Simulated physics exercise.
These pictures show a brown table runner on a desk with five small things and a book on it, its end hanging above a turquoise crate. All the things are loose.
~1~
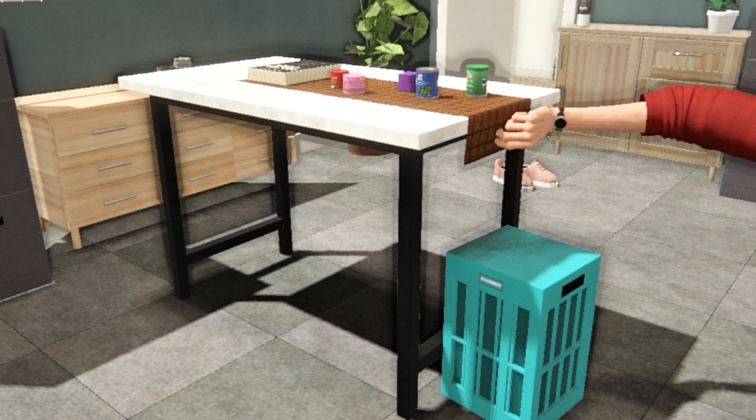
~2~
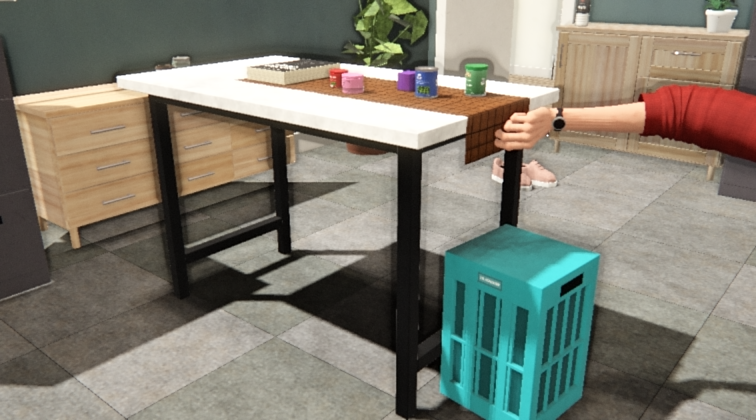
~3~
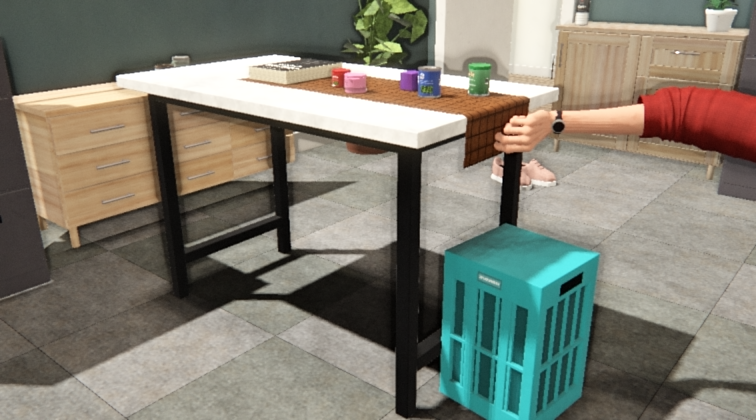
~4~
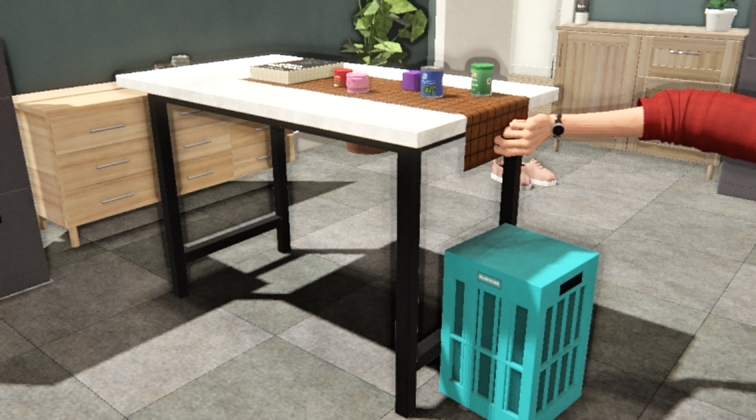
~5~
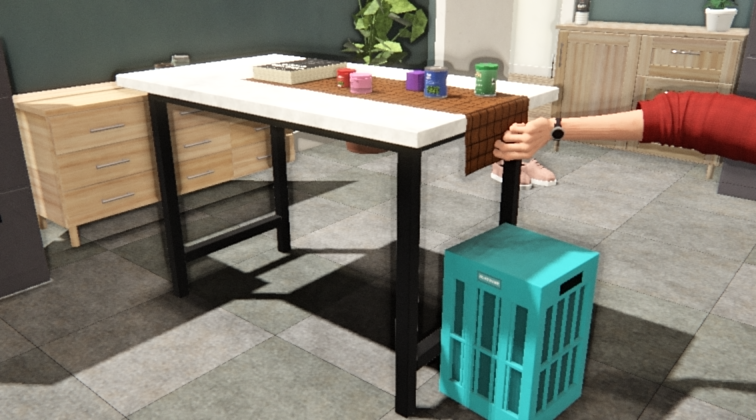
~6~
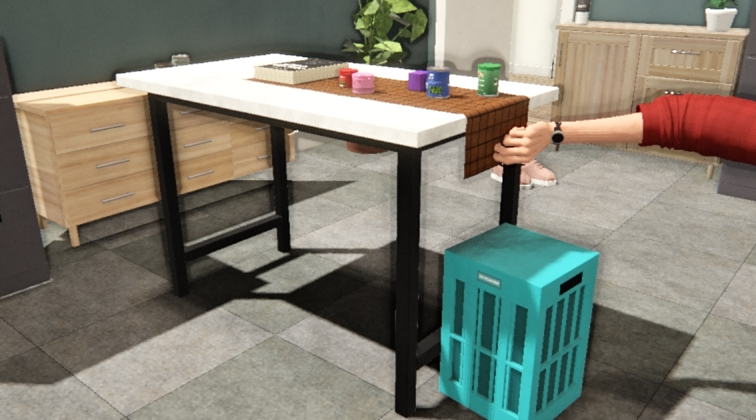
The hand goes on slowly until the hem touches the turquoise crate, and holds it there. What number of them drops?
The count of fallen things is two.
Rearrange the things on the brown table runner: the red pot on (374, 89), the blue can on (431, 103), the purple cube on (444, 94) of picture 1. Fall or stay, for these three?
The red pot survives; the blue can tumbles off; the purple cube tumbles off.
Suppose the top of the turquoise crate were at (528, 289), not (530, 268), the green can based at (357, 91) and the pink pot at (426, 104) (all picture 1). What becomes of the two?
The green can survives, the pink pot is carried off.
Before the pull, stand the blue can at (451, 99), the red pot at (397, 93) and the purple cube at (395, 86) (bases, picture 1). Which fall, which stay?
The blue can comes down; the red pot holds on; the purple cube keeps its place on top.
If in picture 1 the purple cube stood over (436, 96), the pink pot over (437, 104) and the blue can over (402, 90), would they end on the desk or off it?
The purple cube comes down, the pink pot falls, the blue can survives.
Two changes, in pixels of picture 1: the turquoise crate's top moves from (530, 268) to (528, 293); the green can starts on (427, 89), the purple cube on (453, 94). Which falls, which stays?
The green can is carried off, the purple cube tumbles off.
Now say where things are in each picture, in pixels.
Hem (464, 165); green can (478, 66); blue can (428, 69); purple cube (410, 73); pink pot (354, 75); red pot (340, 71); top of the crate (530, 268), in the first frame.
Hem (465, 165); green can (477, 65), in the second frame.
Hem (463, 168); blue can (430, 68), in the third frame.
Hem (463, 172); purple cube (414, 72); top of the crate (528, 266), in the fourth frame.
Hem (466, 177); pink pot (361, 74), in the fifth frame.
Hem (463, 179); green can (489, 65); blue can (439, 68); purple cube (420, 72); pink pot (363, 74); red pot (349, 70), in the sixth frame.
Early on, hem near (495, 218); green can gone.
Midway, hem on the crate; green can and blue can gone.
Finally, hem on the crate; green can and blue can gone. It carries off two.
